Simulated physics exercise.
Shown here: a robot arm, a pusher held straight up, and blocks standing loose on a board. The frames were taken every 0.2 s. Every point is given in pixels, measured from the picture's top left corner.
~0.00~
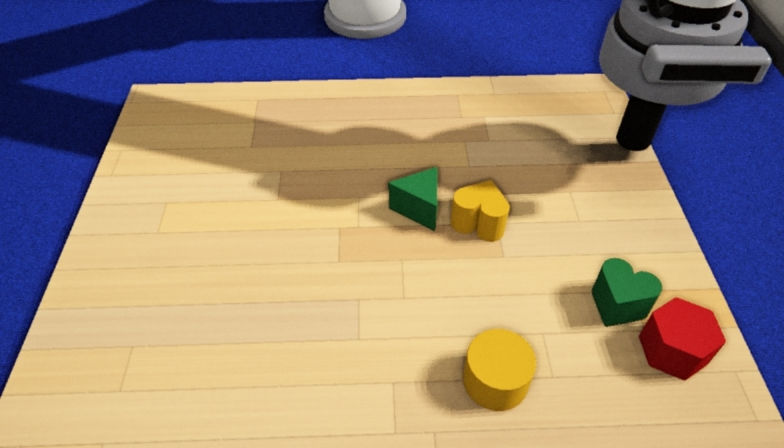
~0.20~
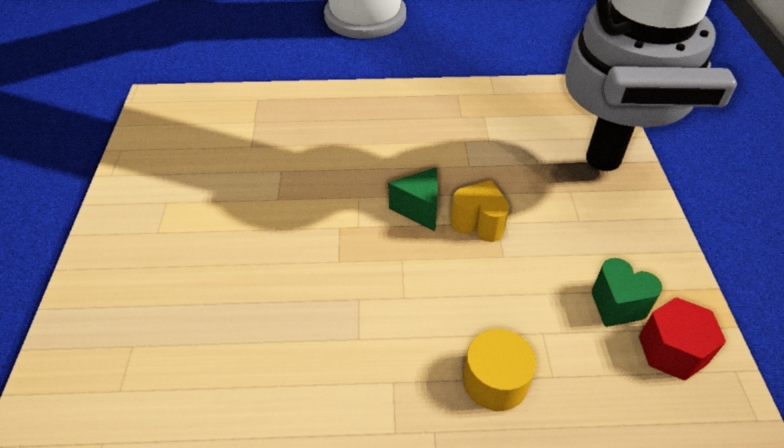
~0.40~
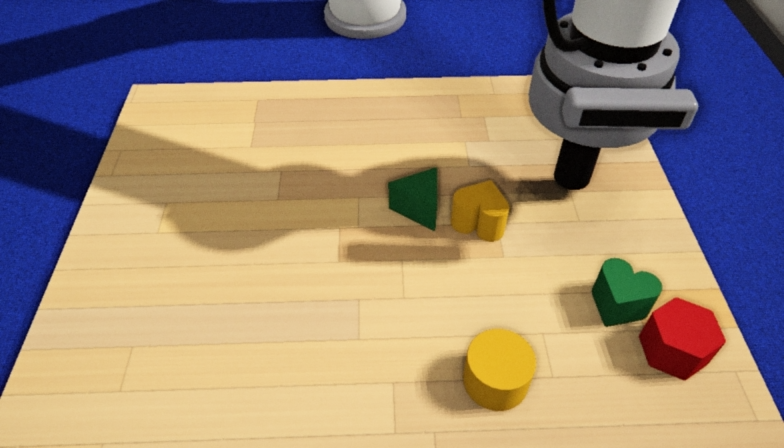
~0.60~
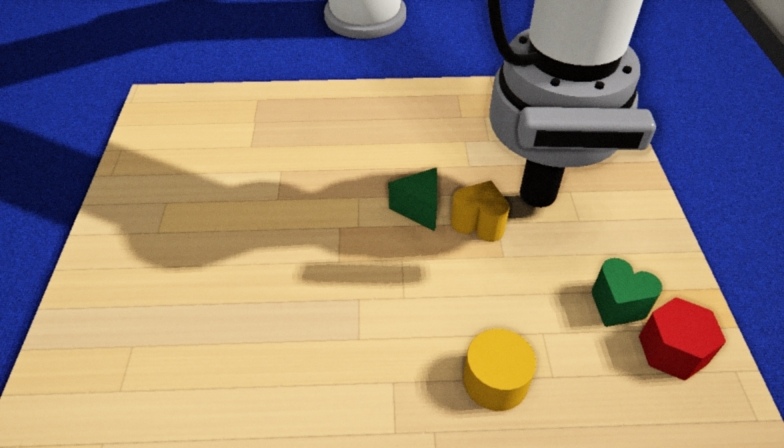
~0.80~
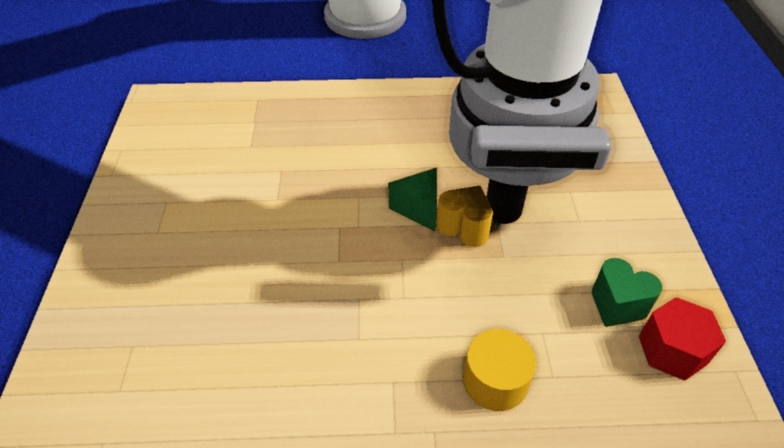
At the start, a robot arm holds a black pusher upright near the upper right of a wooden board scattered with green, yellow and red blocks. The pusher moves left and slightly toward the viewer while the blocks stay still. It then nudges the yellow heart a little left, near the green triangular block.
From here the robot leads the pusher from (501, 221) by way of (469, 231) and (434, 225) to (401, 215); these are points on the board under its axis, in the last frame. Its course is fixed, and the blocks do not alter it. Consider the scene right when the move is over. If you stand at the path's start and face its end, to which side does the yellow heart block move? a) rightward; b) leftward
Correct choice: B.
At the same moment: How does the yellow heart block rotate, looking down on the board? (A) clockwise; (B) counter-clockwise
B: Counter-clockwise.
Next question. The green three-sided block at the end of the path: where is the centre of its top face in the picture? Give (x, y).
If I read the scene right, the answer is (374, 172).
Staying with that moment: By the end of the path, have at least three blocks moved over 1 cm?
I believe not.
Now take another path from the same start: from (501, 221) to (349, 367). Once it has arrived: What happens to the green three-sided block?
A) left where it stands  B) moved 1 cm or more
My answer is option B.
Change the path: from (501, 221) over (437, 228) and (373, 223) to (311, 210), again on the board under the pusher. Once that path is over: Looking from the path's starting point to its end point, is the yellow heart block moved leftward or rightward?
Pushed left.
What follows on the original path. One third of the way, pusher (470, 221); green three-sided block (407, 184), turned 50° clockwise; yellow heart block (432, 211).
Two thirds of the way, pusher (433, 216); green three-sided block (402, 183), turned 55° clockwise; yellow heart block (400, 216), turned 15° anticlockwise.
At the end, pusher (401, 206); green three-sided block (374, 172), turned 55° clockwise; yellow heart block (385, 217), turned 45° anticlockwise.
